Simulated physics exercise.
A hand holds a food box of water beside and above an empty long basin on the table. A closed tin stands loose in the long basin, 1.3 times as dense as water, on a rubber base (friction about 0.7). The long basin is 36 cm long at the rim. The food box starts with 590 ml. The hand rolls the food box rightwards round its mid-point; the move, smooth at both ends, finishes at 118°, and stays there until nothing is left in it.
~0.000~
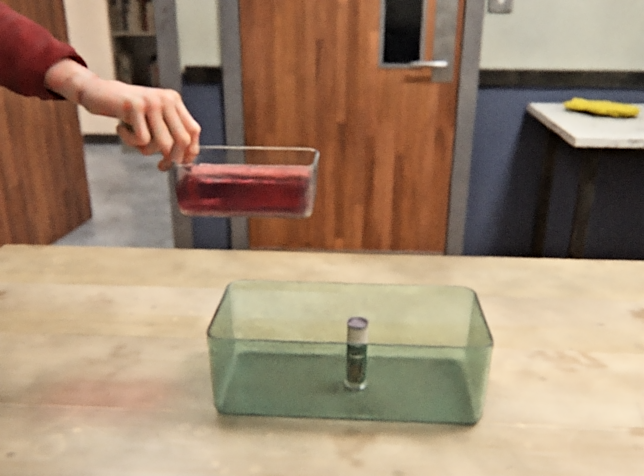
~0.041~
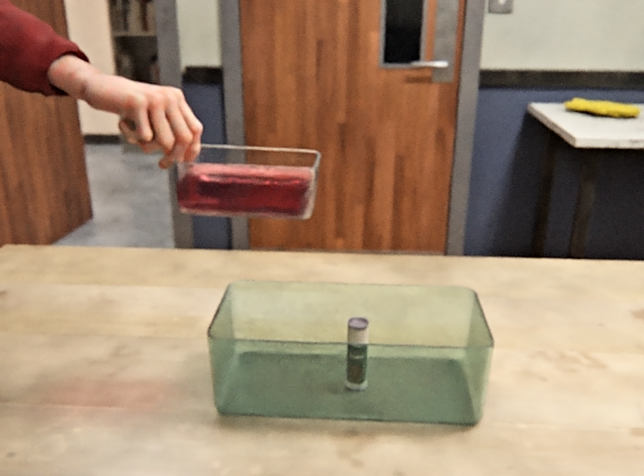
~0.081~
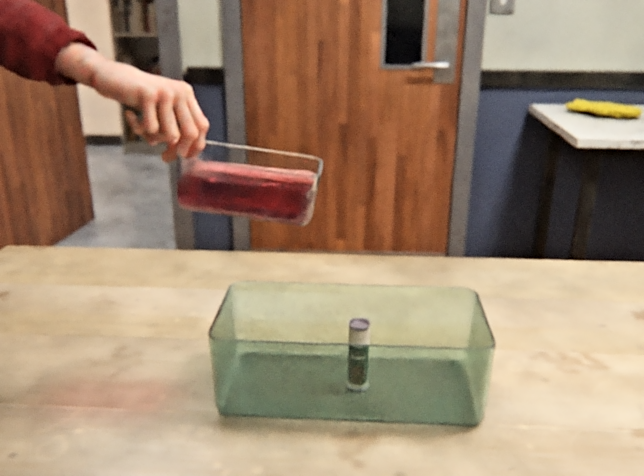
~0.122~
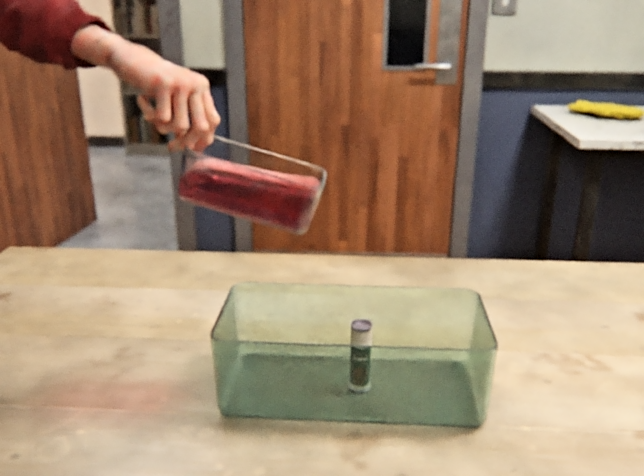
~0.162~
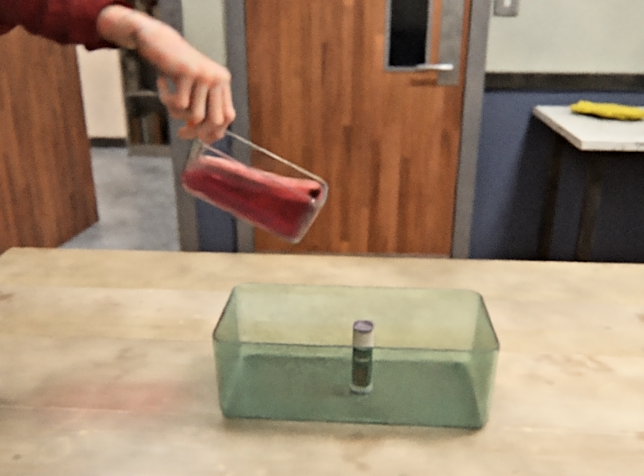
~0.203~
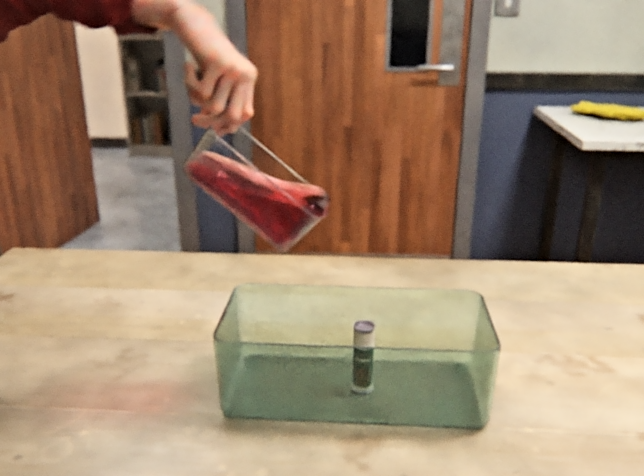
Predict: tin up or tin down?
The tin topples.
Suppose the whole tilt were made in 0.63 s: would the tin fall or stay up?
The tin keeps standing.
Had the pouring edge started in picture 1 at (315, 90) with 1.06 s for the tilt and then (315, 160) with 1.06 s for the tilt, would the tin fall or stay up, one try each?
First it stays up; then it stays up.
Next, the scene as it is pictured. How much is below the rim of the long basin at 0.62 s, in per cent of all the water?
Near 92 in a hundred.
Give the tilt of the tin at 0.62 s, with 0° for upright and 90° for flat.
Near 10° from upright.
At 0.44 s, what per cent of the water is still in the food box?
About 10 per cent.
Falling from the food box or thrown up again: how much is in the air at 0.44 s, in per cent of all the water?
Near 40 in a hundred.
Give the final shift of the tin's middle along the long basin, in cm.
Some 8.5 cm.
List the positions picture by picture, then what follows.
In the first picture, it leans 0°; its right rim is at (316, 160); the water meets the walls at (184, 171) and (314, 175); the long basin's rim runs from (218, 308) to (484, 316); the tin's top is at (358, 325).
In the second picture, it leans 2°; its right rim is at (318, 162); the water meets the walls at (186, 171) and (315, 176).
In the third picture, it leans 7°; its right rim is at (320, 169); the water meets the walls at (187, 169) and (317, 179).
In the fourth picture, it leans 16°; its right rim is at (324, 181); the water meets the walls at (190, 166) and (320, 184).
In the fifth picture, it leans 27°; its right rim is at (325, 195); the water meets the walls at (192, 163) and (325, 189).
In the sixth picture, it leans 40°; its right rim is at (322, 211); the water meets the walls at (193, 157) and (311, 192); 5 per cent is over the edge.
By 0.44 s the tilt is 113° and 10 per cent is still to pour; the tin stands where it began.
By 0.62 s the tilt is 118° and 1 per cent is still to pour; the tin leans 10°.
By 0.81 s the tilt is 118° and 0 per cent is still to pour; the tin leans 60°.
By 1.01 s the tilt is 118° and 0 per cent is still to pour; the tin lies on its side.
At rest the tin lies on its side.
